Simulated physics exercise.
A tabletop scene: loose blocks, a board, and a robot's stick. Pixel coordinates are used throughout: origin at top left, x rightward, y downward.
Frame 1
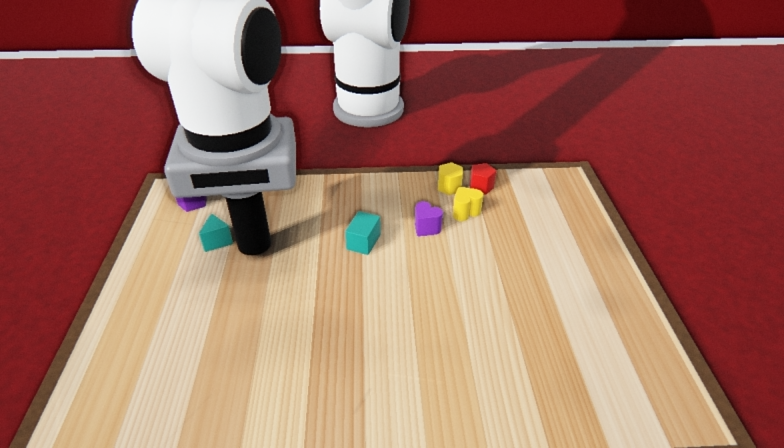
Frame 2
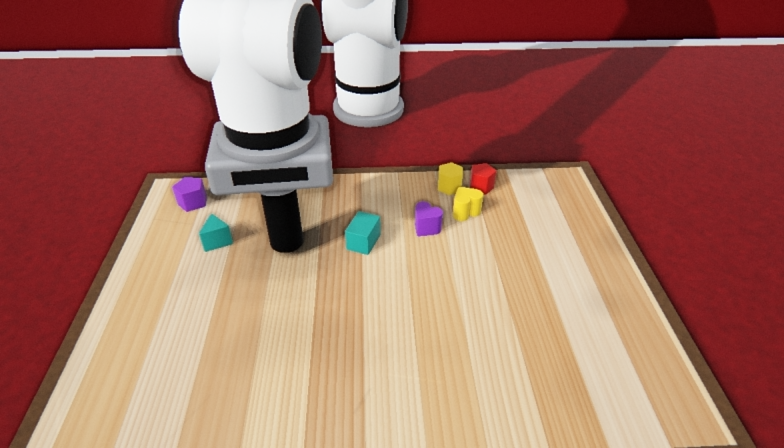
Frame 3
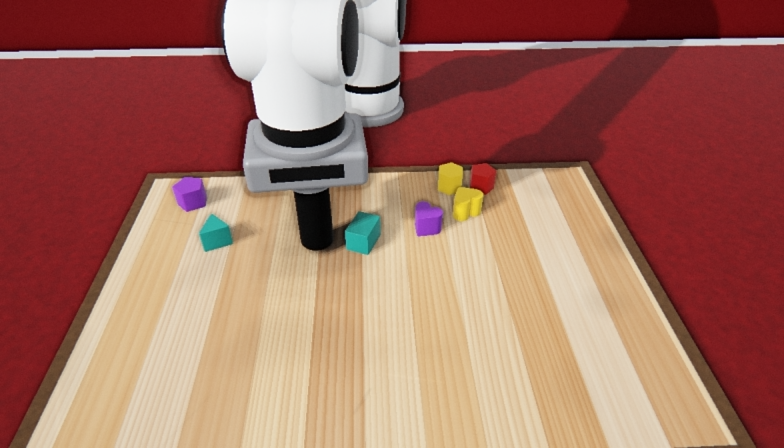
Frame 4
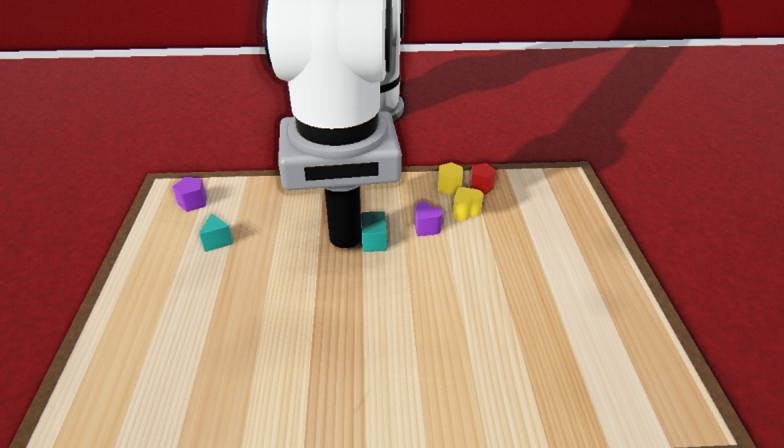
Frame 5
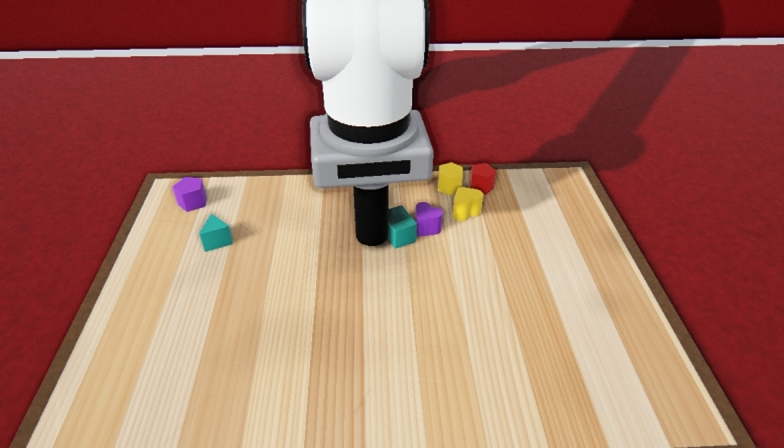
A robot arm with a black stick moves right across a wooden board, then pushes a turquoise block to the right until it sits beside a purple heart-shaped block, while the yellow, red and other blocks stay still.
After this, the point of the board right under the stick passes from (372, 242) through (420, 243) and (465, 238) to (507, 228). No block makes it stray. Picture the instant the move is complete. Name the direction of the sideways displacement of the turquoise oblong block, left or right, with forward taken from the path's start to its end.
To the left.
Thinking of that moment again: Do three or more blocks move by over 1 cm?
Final answer: Yes.
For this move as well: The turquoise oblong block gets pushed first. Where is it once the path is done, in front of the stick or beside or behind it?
Before the stick.
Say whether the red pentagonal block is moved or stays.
In the end it has been moved.
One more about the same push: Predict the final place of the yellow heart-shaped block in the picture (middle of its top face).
The yellow heart-shaped block ends near (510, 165).
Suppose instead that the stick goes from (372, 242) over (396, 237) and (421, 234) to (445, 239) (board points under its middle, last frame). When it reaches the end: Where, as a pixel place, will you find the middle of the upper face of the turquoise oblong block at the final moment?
It sits at (471, 212).
What follows on the original path. One third of the way, stick (422, 236); turquoise oblong block (446, 214), turned 25° anticlockwise; purple heart-shaped block (457, 202), turned 45° anticlockwise; yellow heart-shaped block (477, 189).
Two thirds of the way, stick (467, 231); turquoise oblong block (486, 205), turned 45° anticlockwise; purple heart-shaped block (489, 192), turned 65° anticlockwise; yellow heart-shaped block (498, 176), turned 30° anticlockwise; red pentagonal block (485, 165), turned 40° anticlockwise.
At the end, stick (508, 222); turquoise oblong block (522, 195), turned 55° anticlockwise; purple heart-shaped block (519, 181), turned 75° anticlockwise; yellow heart-shaped block (508, 167), turned 100° anticlockwise; red pentagonal block (484, 163), turned 60° anticlockwise.
